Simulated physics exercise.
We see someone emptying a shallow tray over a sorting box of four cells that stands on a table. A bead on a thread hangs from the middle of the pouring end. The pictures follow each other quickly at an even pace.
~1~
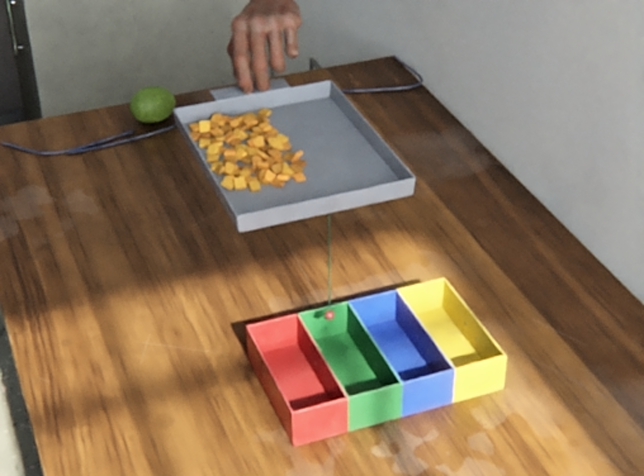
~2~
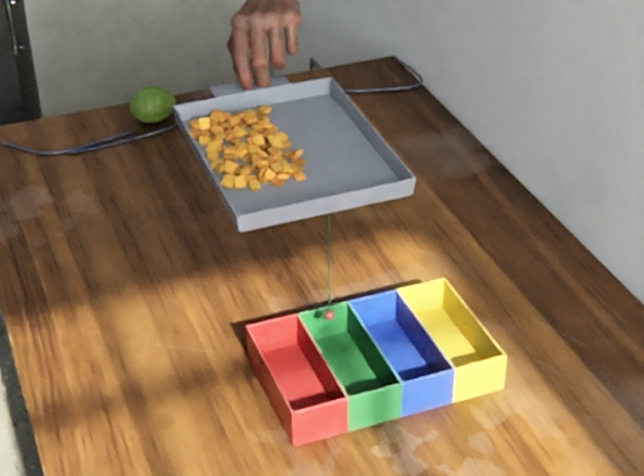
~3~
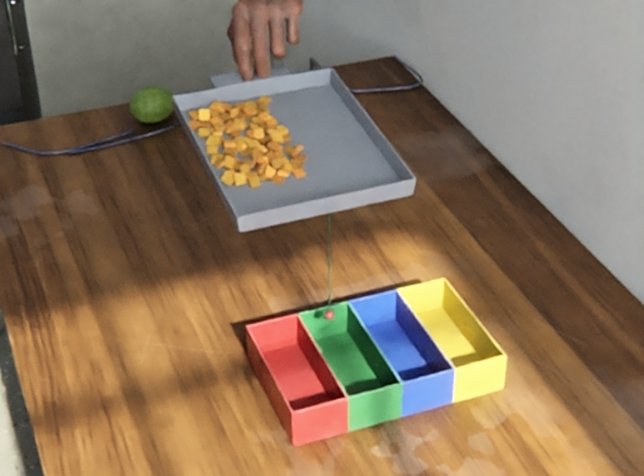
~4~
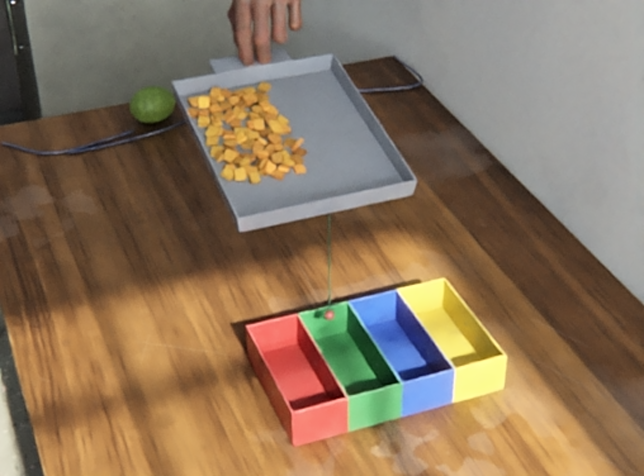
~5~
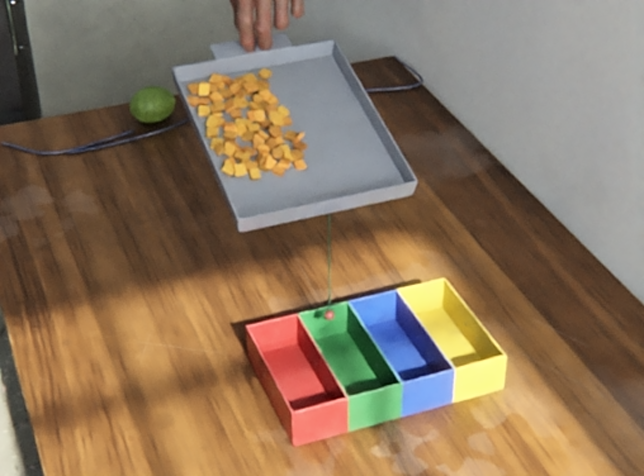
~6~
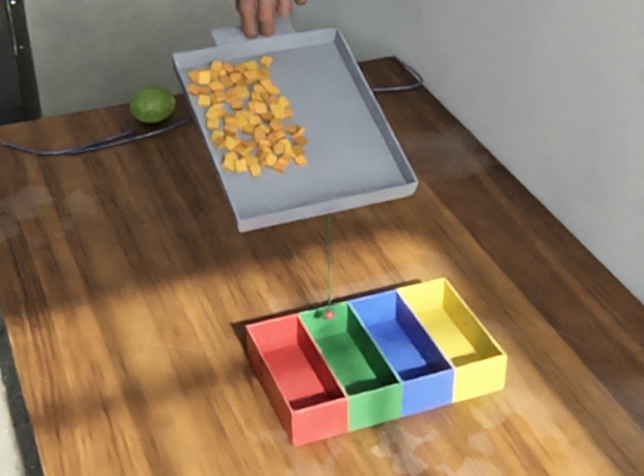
A gray shallow tray, heaped on its left side with small orange pieces, starts out level above a box with red, green, blue and yellow cells. A hand at the far end steadily raises that end, tilting the tray toward the box while the pieces stay clustered on it.
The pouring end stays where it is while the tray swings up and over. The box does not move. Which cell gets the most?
The red one ends fullest.
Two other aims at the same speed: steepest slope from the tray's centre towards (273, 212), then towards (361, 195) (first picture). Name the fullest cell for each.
At the first place the cell in red, at the second the blue cell.
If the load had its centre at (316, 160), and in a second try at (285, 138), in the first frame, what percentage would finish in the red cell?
In turn 20 and 30 in a hundred.
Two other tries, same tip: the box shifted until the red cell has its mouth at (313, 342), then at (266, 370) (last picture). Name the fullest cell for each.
One: That red cell. Two: The cell in green.
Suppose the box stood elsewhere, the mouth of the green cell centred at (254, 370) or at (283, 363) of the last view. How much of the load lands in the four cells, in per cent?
In turn 90 and 100 in a hundred.
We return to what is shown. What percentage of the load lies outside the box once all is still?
Roughly 10 in a hundred.
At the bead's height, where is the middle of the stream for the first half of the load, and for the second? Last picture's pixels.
First near (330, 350), later near (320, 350).
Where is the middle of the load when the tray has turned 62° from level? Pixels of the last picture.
Roughly at (296, 200).
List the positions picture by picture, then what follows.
The first picture shows corners of the pouring end (238, 214) and (413, 177), level; middle of the load (245, 150), small crackers; bead on its thread (330, 315); red cell (320, 419); green cell (375, 404); blue cell (428, 389); yellow cell (479, 375).
The second picture shows corners of the pouring end (238, 215) and (413, 177), level; middle of the load (245, 148).
The third picture shows corners of the pouring end (239, 215) and (413, 178), tipped barely, level across its low end; middle of the load (244, 142).
The fourth picture shows corners of the pouring end (239, 216) and (414, 179), tipped a little, level across its low end; middle of the load (244, 132).
The fifth picture shows corners of the pouring end (240, 218) and (415, 180), tipped a little, level across its low end; middle of the load (245, 124).
The sixth picture shows corners of the pouring end (240, 219) and (416, 181), tipped clearly, level across its low end; middle of the load (245, 115); red cell (320, 419); green cell (375, 404); blue cell (428, 389); yellow cell (479, 375).
Just after the last frame, tray tipped steeply; almost all on the tray; just a few falling or outside the box.
A moment on, tray tipped right over; the larger part on the tray; about a tenth in the red cell; about a tenth in the green cell; about a tenth falling or outside the box.
Further on, tray tipped past a quarter turn; roughly half in the red cell; roughly a third in the green cell; about a tenth in the blue cell; about a tenth falling or outside the box.
When it is over, tray tipped past a quarter turn; roughly half in the red cell; roughly a third in the green cell; about a tenth in the blue cell; not one in the yellow cell; about a tenth outside the box.
